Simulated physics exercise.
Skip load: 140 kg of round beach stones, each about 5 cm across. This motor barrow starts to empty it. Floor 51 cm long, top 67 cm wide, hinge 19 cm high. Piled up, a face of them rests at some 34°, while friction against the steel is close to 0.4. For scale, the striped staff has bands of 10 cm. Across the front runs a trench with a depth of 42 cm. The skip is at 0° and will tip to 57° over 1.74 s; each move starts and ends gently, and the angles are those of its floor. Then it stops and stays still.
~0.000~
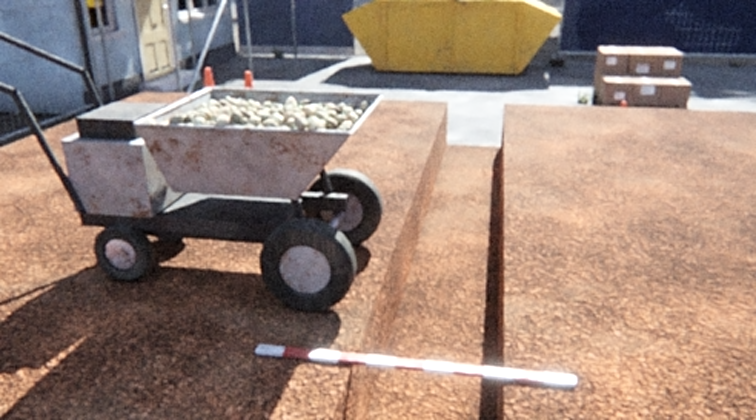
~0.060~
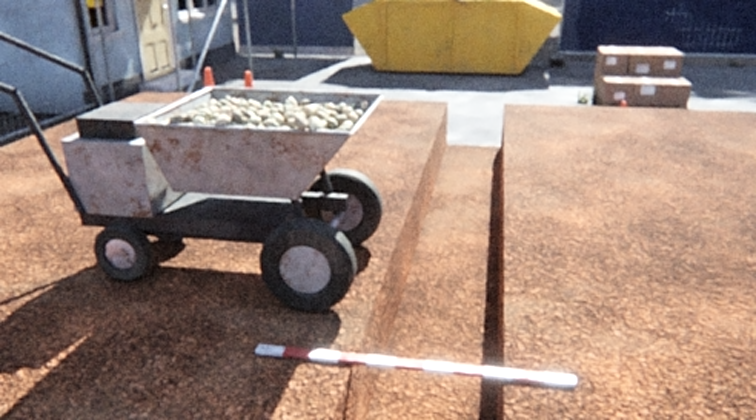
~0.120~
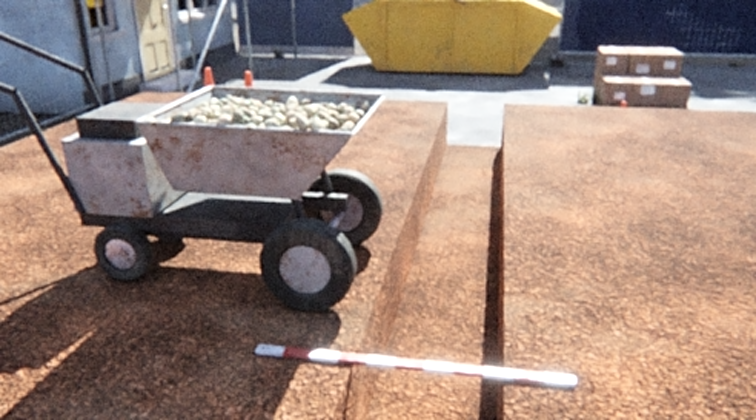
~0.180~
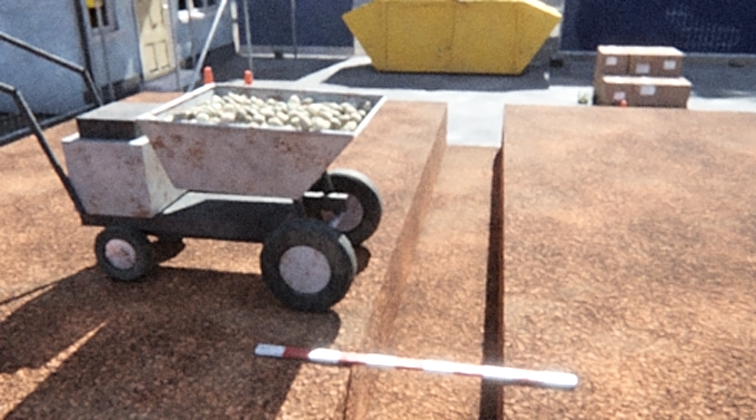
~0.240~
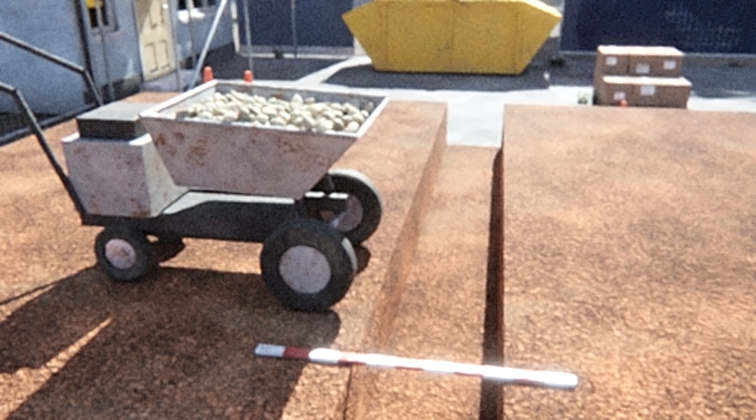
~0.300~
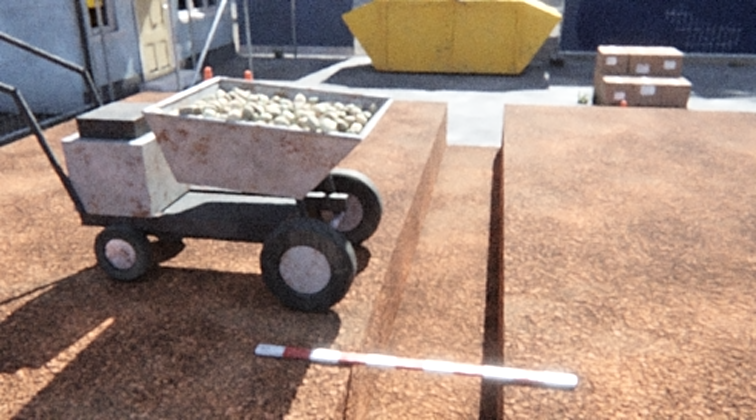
On a sunlit yard of reddish-brown ground, seen from slightly above and to the side by a still camera, a narrow trench runs away from the viewer. A grey, rust-marked motor barrow loaded with pale rounded stones stands at left, with a red-and-white staff in front, a yellow container and brown boxes behind. The barrow's skip slowly tilts a little toward the right, its stones shifting slightly, while its wheels stay put.
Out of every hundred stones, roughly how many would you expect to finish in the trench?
Close to 57 in every hundred.
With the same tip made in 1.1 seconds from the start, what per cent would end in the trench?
Near 50 per cent.
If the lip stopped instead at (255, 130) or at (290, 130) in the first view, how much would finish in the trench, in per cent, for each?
I'd say some 85 per cent and some 85 per cent.
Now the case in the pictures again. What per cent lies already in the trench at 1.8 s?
By that point it's something like 20 in a hundred.
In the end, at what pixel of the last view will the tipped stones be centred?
The tipped stones centre close to (481, 351).
After 1.3 s the floor is at 48°; 100 % in the skip; the foremost stones are at (448, 191).
After 1.8 s the floor is at 57°; 70 % in the skip, 19 % in the trench, 12 % past the trench; the foremost stones are at (577, 301).
After 2.2 s the floor is at 57°; 45 % in the skip, 28 % in the trench, 26 % past the trench; the foremost stones are at (657, 297).
After 4.1 s the floor is at 57°; 16 % in the skip, 57 % in the trench, 27 % past the trench; the foremost stones are at (698, 285).
